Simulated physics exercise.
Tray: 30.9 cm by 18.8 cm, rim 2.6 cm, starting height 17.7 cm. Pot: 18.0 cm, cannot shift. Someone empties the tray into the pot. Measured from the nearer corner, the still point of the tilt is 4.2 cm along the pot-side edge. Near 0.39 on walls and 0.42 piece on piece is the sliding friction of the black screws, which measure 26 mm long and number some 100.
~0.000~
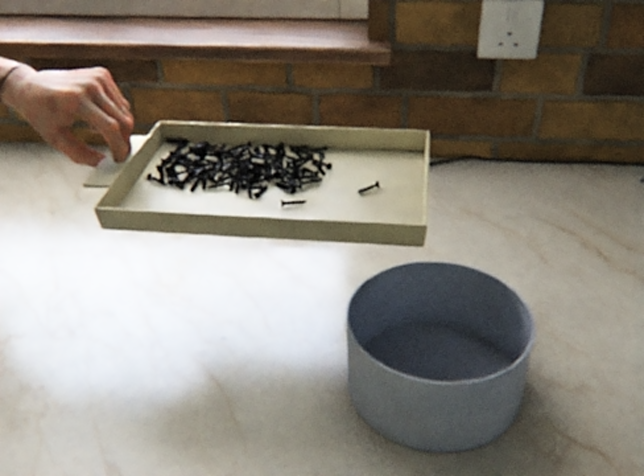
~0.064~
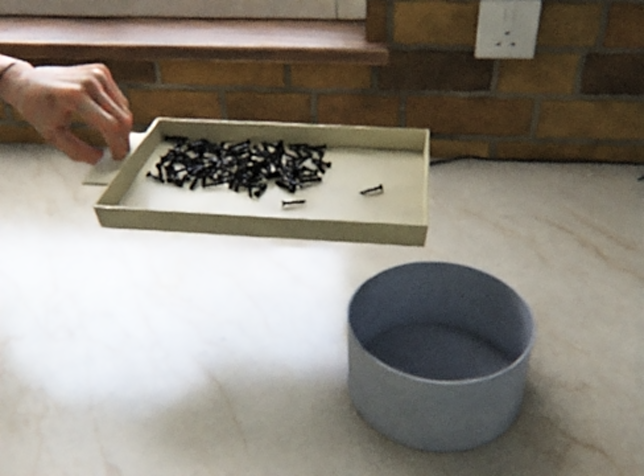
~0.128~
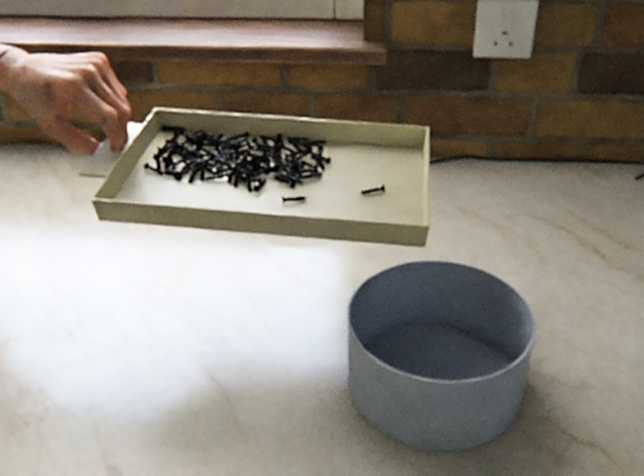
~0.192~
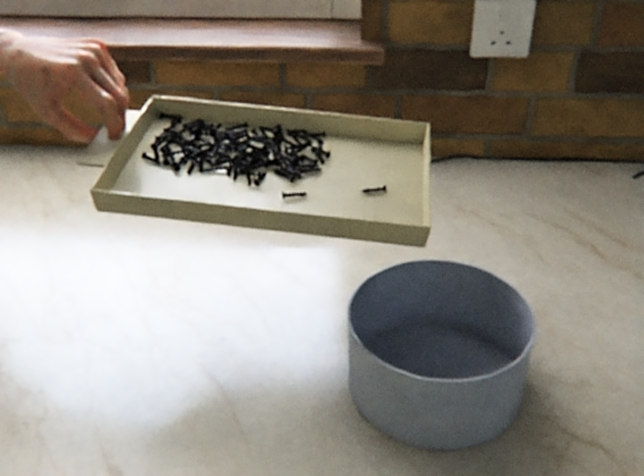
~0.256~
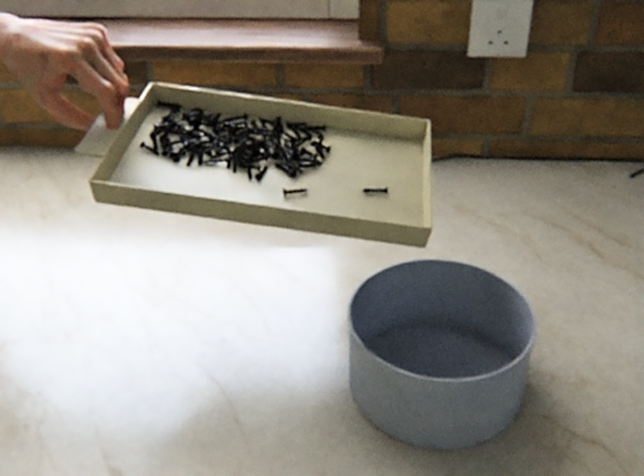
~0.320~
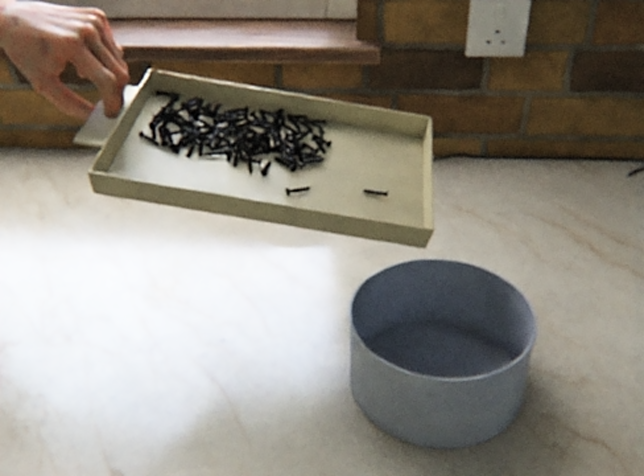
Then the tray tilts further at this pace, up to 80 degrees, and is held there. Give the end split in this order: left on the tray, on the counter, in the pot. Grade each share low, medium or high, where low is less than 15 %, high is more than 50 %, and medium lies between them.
Shares - tray: Medium, counter: Low, pot: High.
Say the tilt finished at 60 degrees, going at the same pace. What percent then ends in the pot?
Then about 5 per cent.
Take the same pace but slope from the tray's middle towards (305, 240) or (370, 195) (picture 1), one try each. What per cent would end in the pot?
The share comes to roughly 15 in a hundred, then roughly 5 in a hundred.
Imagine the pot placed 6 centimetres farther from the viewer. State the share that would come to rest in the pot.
Roughly 35 per cent.
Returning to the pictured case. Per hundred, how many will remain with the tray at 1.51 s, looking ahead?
Some 95 per cent of the load.
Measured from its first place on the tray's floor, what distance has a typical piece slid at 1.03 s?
Displacement on the tray: Roughly 17 cm.
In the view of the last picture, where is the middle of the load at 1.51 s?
(417, 212), roughly.
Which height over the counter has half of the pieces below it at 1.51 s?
Around 20 cm up.
Then, at 1.03 s, tilt 43 degrees; the tray holds 100 %, the pot 0 %.
After 1.51 s, tilt 65 degrees; the tray holds 95 %, the pot 5 %.
After 2.06 s, tilt 80 degrees; the tray holds 60 %, the pot 30 %.
At rest (3.1 s), tray 25 %, counter 0 %, pot 75 %.
